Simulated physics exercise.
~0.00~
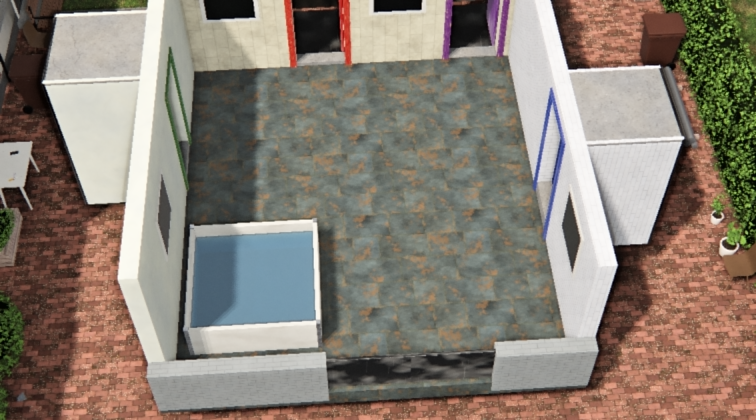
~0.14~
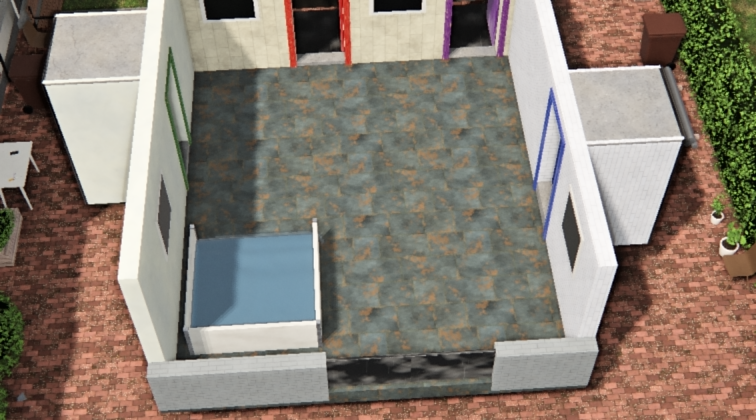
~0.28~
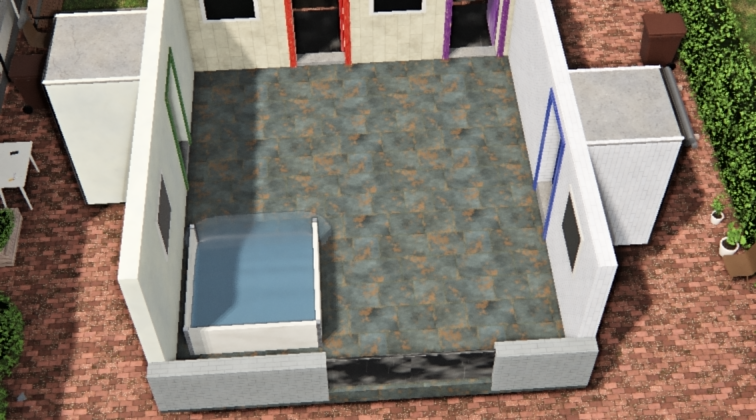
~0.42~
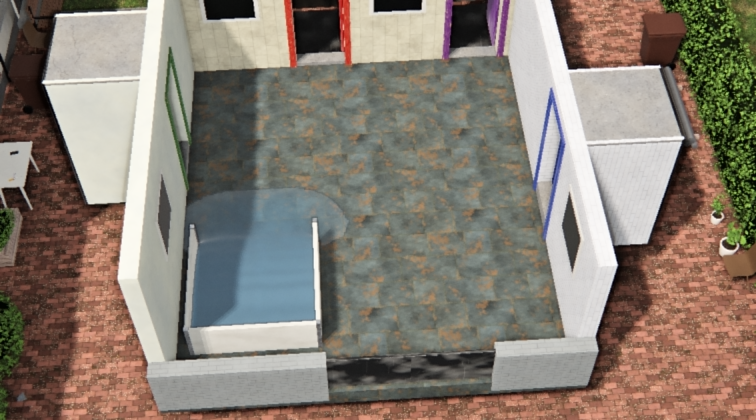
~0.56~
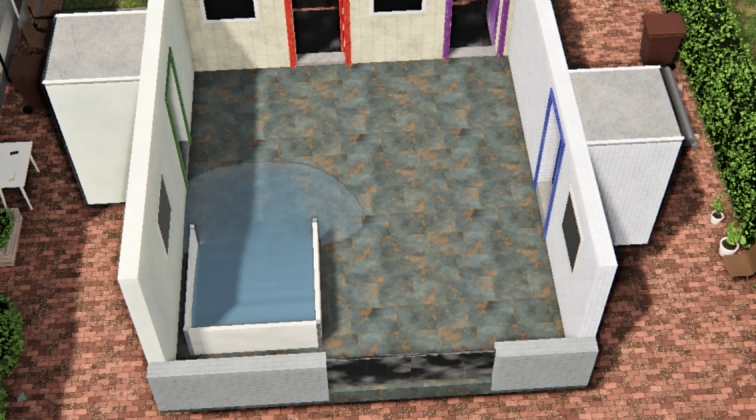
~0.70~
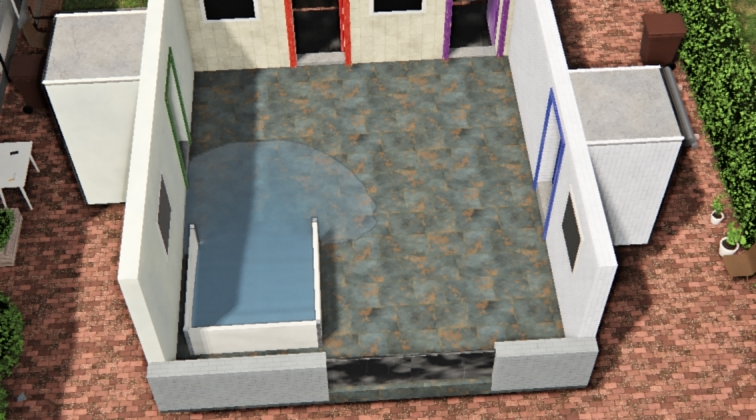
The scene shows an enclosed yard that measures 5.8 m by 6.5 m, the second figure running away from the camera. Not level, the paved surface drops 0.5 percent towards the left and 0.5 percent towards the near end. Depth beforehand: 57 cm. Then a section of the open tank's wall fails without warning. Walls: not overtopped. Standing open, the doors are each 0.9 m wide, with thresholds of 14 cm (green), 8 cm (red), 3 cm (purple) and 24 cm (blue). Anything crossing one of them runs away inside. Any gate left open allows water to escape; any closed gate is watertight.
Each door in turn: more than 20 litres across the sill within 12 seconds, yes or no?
Answers: Green door, no; red door, yes; purple door, yes; blue door, no.
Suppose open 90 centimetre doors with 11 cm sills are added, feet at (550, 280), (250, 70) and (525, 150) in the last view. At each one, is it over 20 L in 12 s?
Check each in turn: The first fails, the second succeeds, the third fails.
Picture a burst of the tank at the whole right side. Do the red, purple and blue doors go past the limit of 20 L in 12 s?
In that case, red door: Less than that, purple door: More than that, blue door: Less than that.
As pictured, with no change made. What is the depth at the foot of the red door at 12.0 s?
Close to 3.0 cm of depth.
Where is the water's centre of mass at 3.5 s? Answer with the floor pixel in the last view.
Balance point at about (286, 146).
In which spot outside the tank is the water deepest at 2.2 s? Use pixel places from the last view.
About (195, 80).
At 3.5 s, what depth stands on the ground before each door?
In centimetres - green: 9, red: 16, purple: 6, blue: 0.
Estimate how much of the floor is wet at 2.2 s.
Wet share: About 45 %.
After 1.4 s water covers 35 % of the floor and is deepest (23 cm) near (229, 245); green door 13 cm at the sill, 0 L in, red door not reached, purple door not reached, blue door not reached.
After 2.2 s water covers 45 % of the floor and is deepest (38 cm) near (195, 80); green door 15 cm at the sill, 0 L in, red door 19 cm at the sill, 16 L in, purple door not reached, blue door not reached.
After 3.5 s water covers 50 % of the floor and is deepest (23 cm) near (223, 115); green door 9 cm at the sill, 0 L in, red door 16 cm at the sill, 75 L in, purple door 6 cm at the sill, 0 L in, blue door not reached.
After 7.0 s water covers 80 % of the floor and is deepest (10 cm) near (506, 114); green door 7 cm at the sill, 1 L in, red door 6 cm at the sill, 97 L in, purple door 10 cm at the sill, 58 L in, blue door 7 cm at the sill, 0 L in.
After 12.0 s water covers 100 % of the floor and is deepest (16 cm) near (175, 387); green door 4 cm at the sill, 1 L in, red door 3 cm at the sill, 97 L in, purple door 3 cm at the sill, 103 L in, blue door 3 cm at the sill, 0 L in.
